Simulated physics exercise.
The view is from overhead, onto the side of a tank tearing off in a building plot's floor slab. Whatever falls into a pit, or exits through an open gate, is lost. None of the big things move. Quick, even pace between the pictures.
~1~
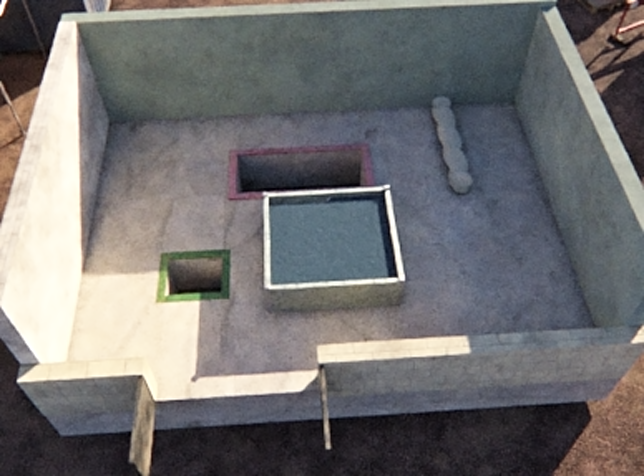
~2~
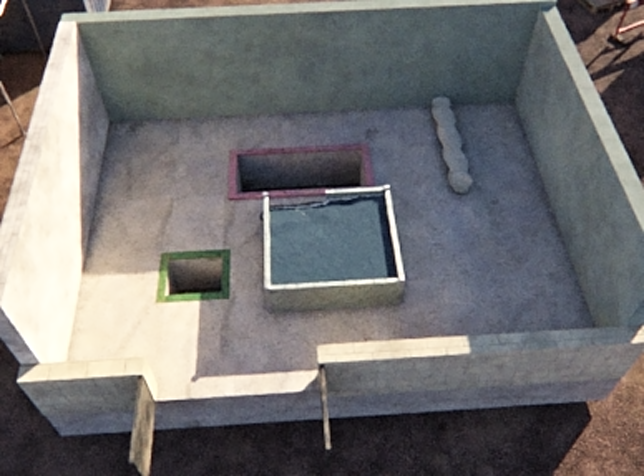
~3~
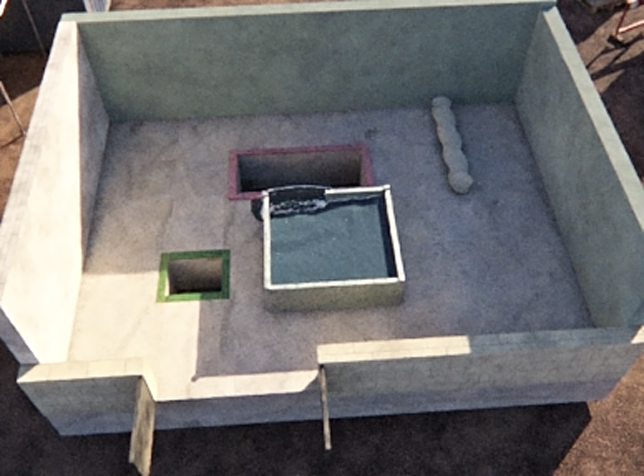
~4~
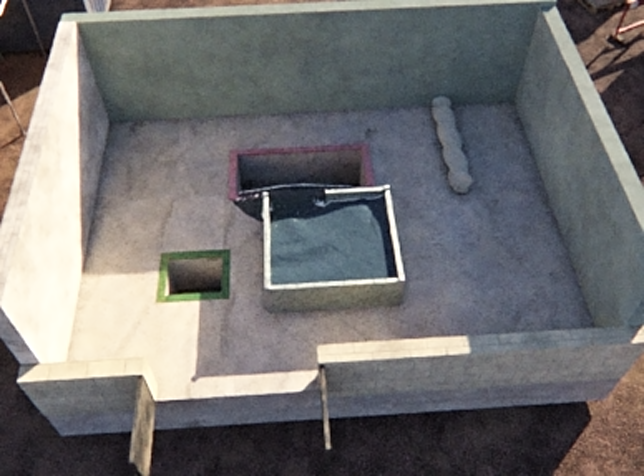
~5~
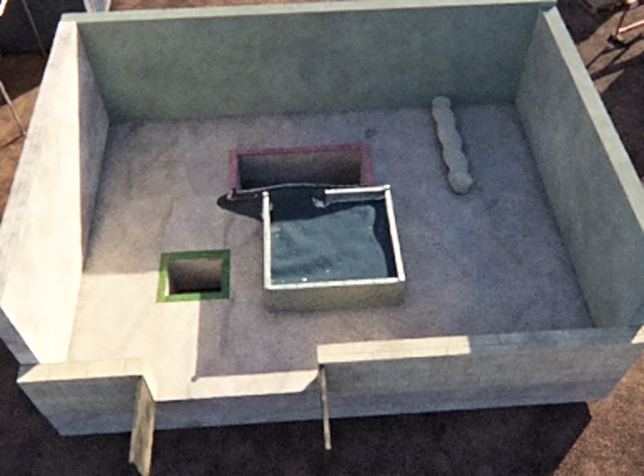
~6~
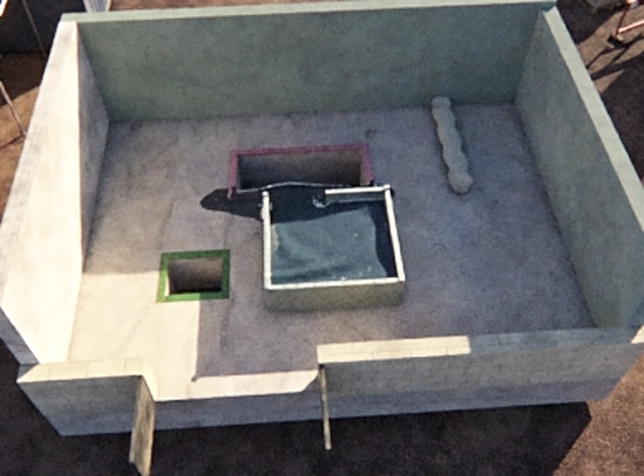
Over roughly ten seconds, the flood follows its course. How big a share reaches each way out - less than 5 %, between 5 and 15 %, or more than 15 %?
My prediction: As it plays out the gate never reaches five per cent, as it plays out the pink pit goes past fifteen per cent, as it plays out the green pit never reaches five per cent.
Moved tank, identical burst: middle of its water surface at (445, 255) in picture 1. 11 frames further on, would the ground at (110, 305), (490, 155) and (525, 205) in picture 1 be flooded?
Unflooded - unflooded - unflooded.
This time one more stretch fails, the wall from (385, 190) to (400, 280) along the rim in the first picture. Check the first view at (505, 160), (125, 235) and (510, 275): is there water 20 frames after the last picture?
Going point by point: Waterlogged, left unwetted, waterlogged.
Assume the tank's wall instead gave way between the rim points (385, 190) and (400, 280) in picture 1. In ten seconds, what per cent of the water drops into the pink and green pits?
Approximately, pink takes 0 % and green takes 2 %.
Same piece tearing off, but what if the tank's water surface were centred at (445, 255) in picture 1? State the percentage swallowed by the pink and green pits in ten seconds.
Tally in per cent: Pink pit 25, green pit 4.
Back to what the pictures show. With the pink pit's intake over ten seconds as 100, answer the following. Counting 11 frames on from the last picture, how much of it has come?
My estimate is close to 55 per cent.
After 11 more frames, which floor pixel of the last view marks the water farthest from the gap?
My estimate: Roughly (98, 192).
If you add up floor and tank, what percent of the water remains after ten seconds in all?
Around 38 parts in a hundred.
A moment on, water covers 5 % of the floor; the gate 0 %, the pink pit 20 %, the green pit 0 %.
Next, water covers 5 % of the floor; the gate 0 %, the pink pit 34 %, the green pit 0 %.
Then, water covers 10 % of the floor; the gate 0 %, the pink pit 46 %, the green pit 0 %.
Later, water covers 20 % of the floor; the gate 0 %, the pink pit 57 %, the green pit 0 %.
In the end, water covers 30 % of the floor; the gate 0 %, the pink pit 61 %, the green pit 1 %.
